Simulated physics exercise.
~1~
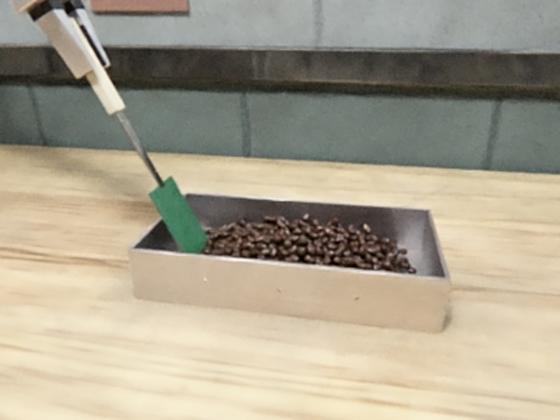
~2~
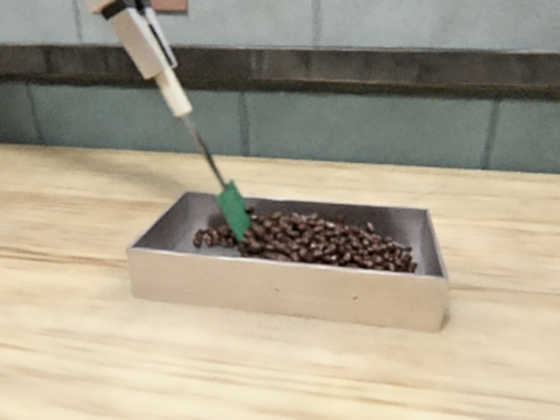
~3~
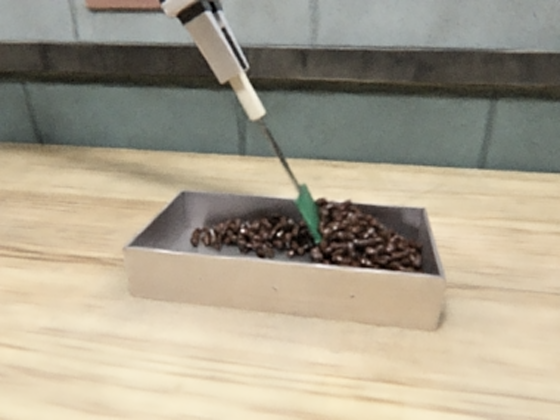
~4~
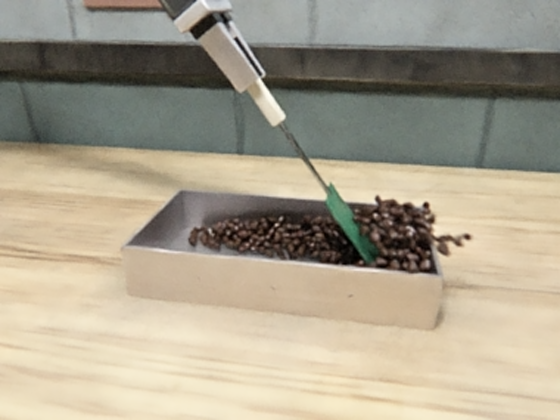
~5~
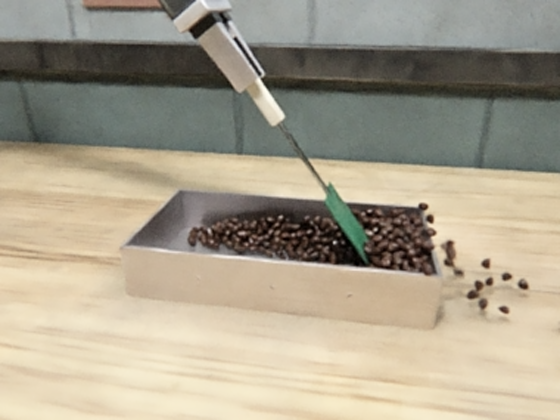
To begin with, a robotic arm holds a green spatula at the left end of a metal roasting tin partly filled with dark dried beans on a light wooden table. The spatula sweeps to the right through the beans, pushing them ahead of its blade. They bunch up toward the right side of the tin, leaving bare metal at the left. As the blade nears the right end, the heap rises and some beans spill over the rim. Finally the spatula stops, and a few beans lie scattered on the table to the right, while most remain in the tin.
